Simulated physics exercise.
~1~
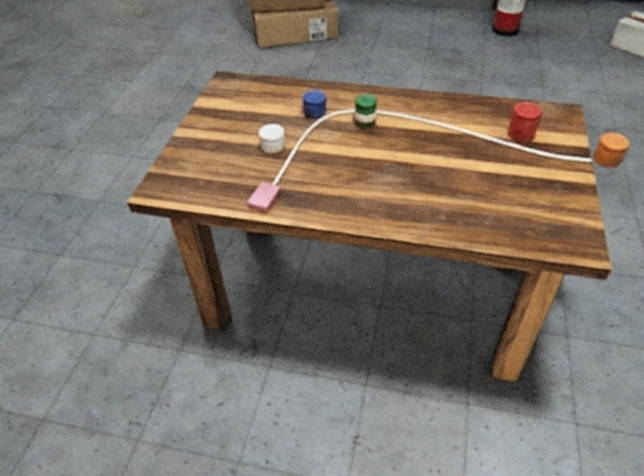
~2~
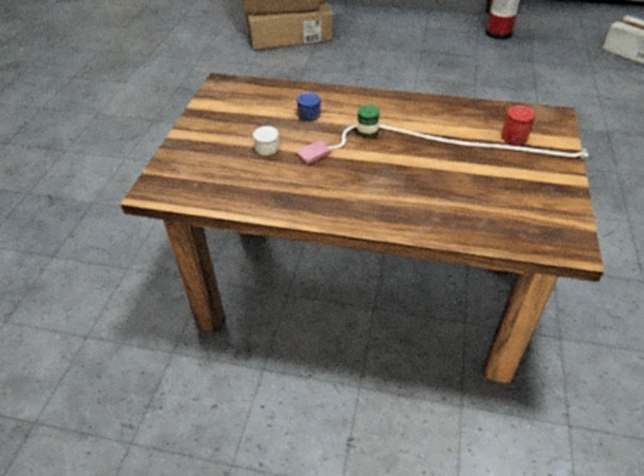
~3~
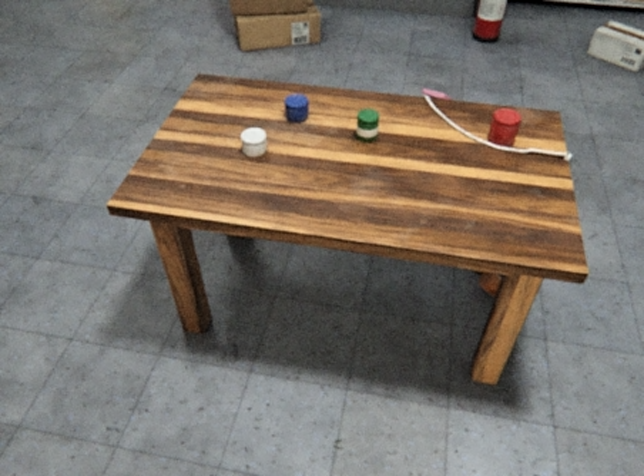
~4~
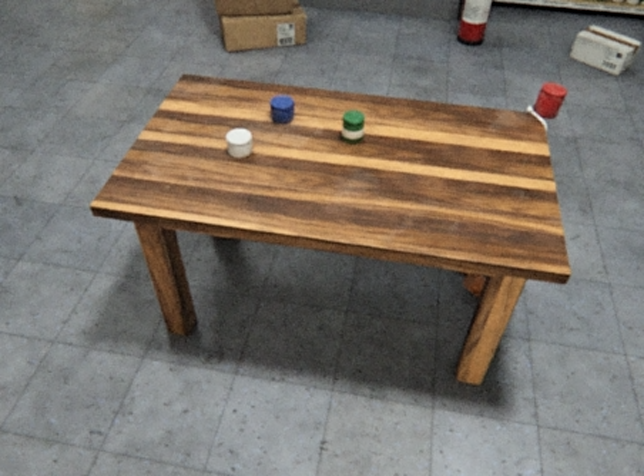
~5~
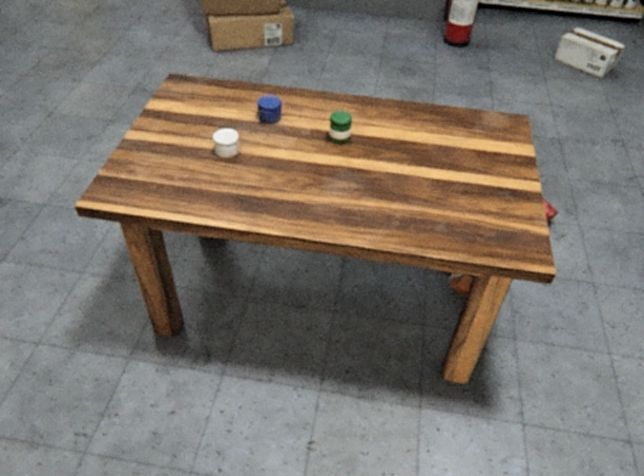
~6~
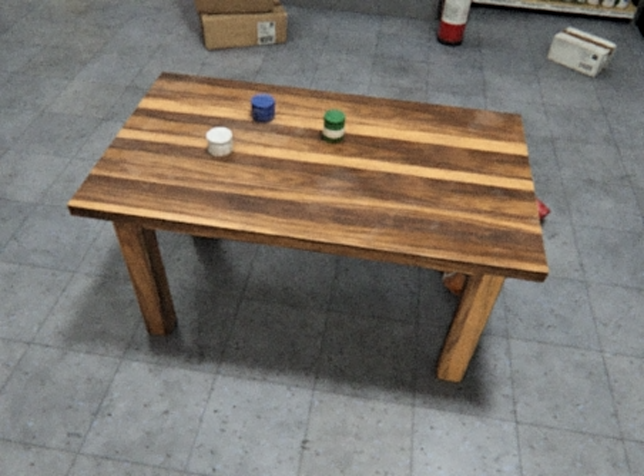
Wooden table with white cord sliding off the right edge, pulling pink block and red tub over, leaving three small tubs standing.
